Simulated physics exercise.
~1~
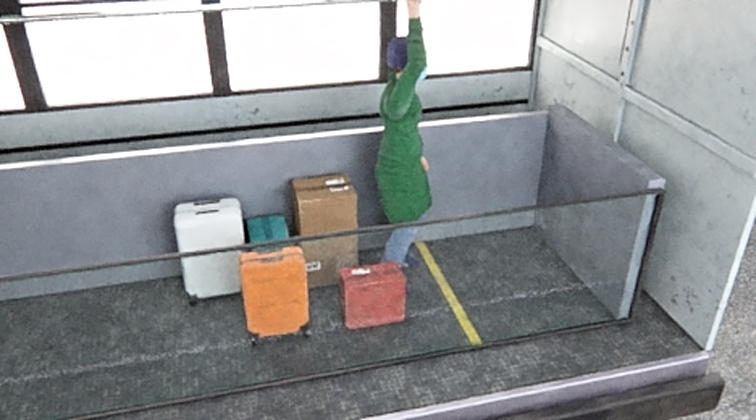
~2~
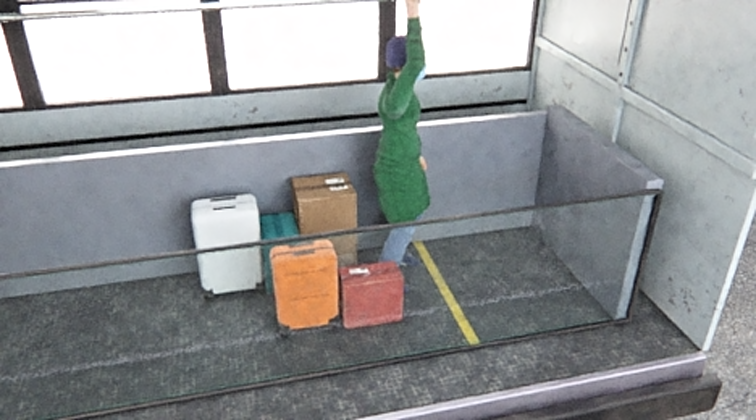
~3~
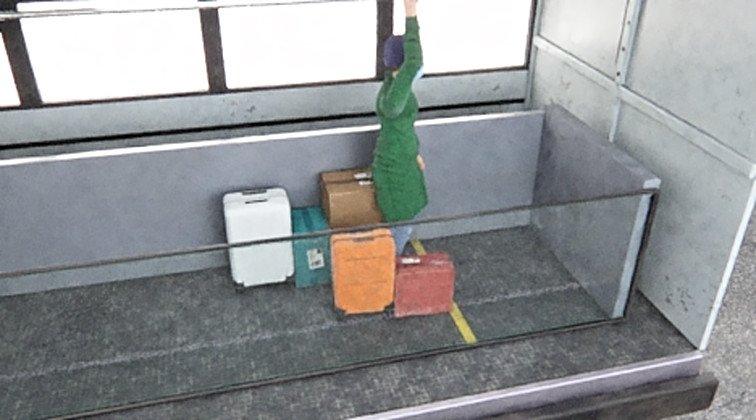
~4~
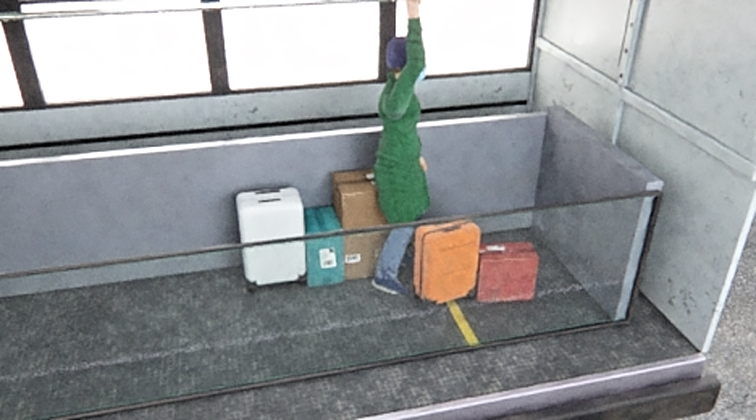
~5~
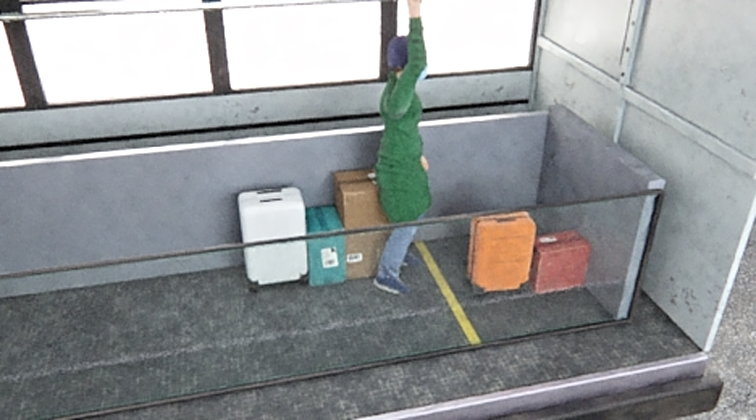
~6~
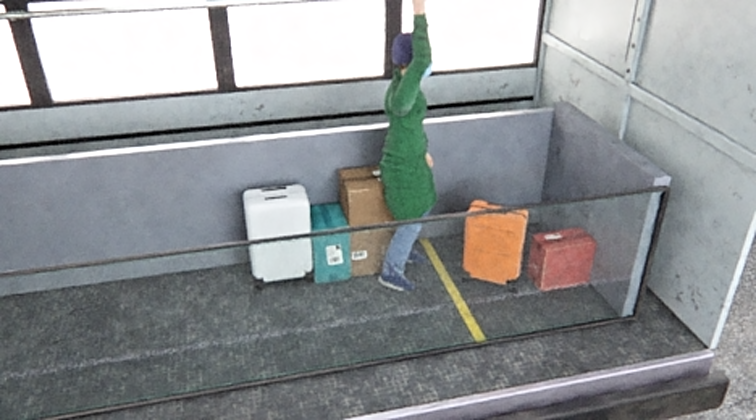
Five pieces of luggage stand on the grey floor of a tram bay, seen from above through a low glass panel, while a passenger in a green coat holds on overhead beside a yellow line. A white case, a teal pack and a tall brown bag or box are at the back, with an orange case and a red one in front. The white, orange and teal pieces shift right first, then all slide right together. The orange and red pieces pass in front of the passenger and cross the line. The others stop behind it, all upright, as the orange case turns slightly.
